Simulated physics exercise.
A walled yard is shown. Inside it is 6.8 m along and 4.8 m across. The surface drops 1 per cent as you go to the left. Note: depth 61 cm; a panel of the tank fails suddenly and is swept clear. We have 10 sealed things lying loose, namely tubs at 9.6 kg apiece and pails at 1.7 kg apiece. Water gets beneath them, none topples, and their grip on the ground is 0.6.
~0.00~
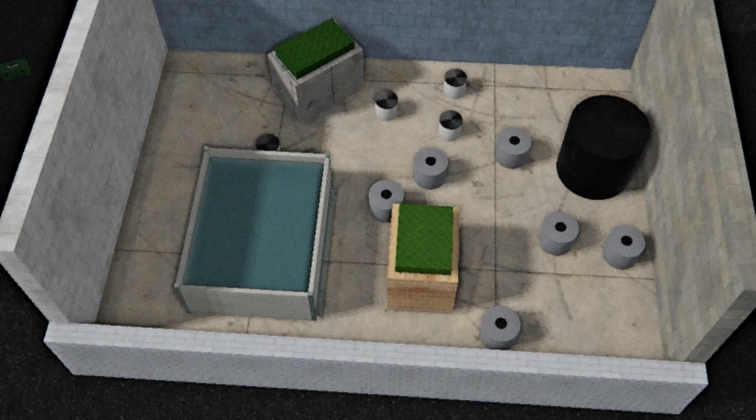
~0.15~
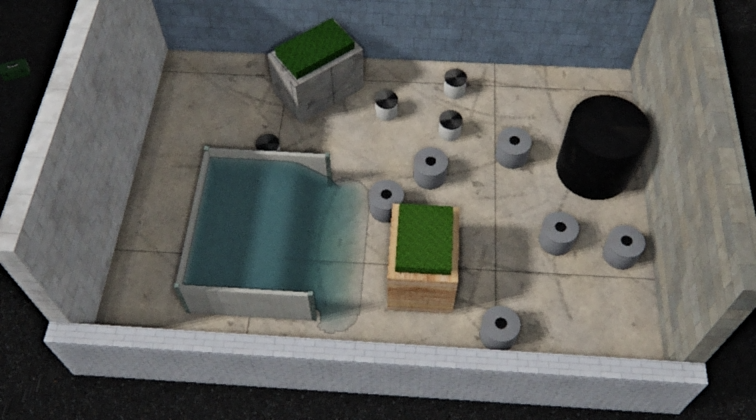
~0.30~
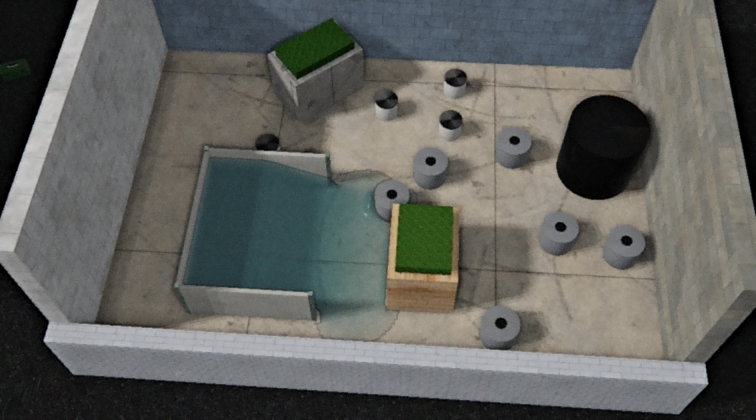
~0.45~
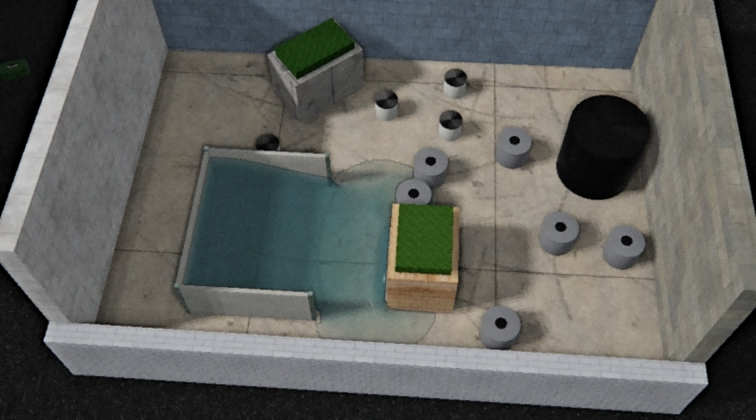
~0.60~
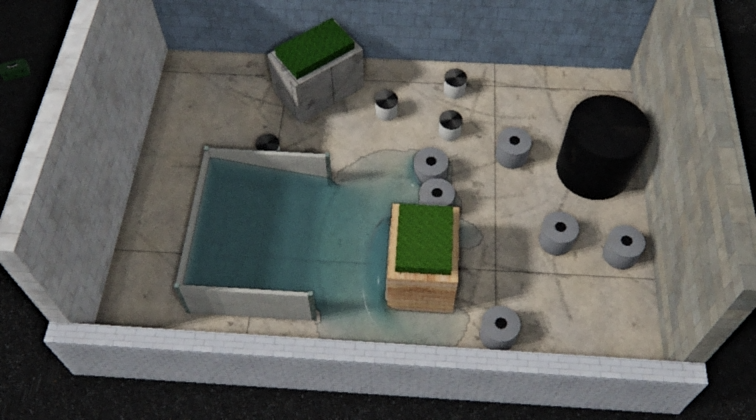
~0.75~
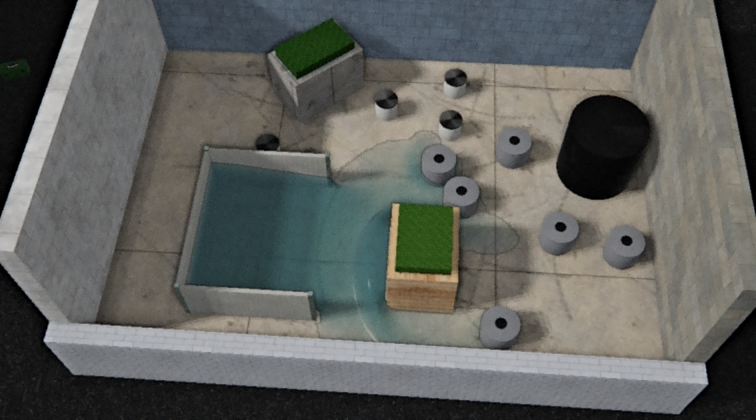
In a walled yard, the right side of a water tank gave way and water poured out around a grass-topped block, pushing one gray tub to the right before another beside it shifted slightly.
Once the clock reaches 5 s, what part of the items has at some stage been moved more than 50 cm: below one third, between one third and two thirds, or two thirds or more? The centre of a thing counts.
Two thirds or more.
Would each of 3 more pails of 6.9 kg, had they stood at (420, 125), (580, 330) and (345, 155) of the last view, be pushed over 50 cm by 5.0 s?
In that order: More, more, under.
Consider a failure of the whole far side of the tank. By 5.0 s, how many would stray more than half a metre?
In that case the number is 4.
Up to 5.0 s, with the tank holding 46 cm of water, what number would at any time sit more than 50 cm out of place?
In that case 9 of them.
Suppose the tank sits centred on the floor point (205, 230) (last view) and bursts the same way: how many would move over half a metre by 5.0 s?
The answer would then be 9.
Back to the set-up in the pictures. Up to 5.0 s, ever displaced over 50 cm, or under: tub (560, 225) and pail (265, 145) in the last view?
Beyond the mark, within the mark.
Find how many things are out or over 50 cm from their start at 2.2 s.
It comes to 5.
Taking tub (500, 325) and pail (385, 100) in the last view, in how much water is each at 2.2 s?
Depth approx. 6 cm / 2 cm.
After 1.1 s 2 of 10 are over 50 cm from their spots; 0 afloat.
After 2.2 s 5 of 10 are over 50 cm from their spots; 3 afloat.
After 3.5 s 7 of 10 are over 50 cm from their spots; 8 afloat.
After 5.0 s 8 of 10 are over 50 cm from their spots, and 9 have been at some point; 8 afloat.
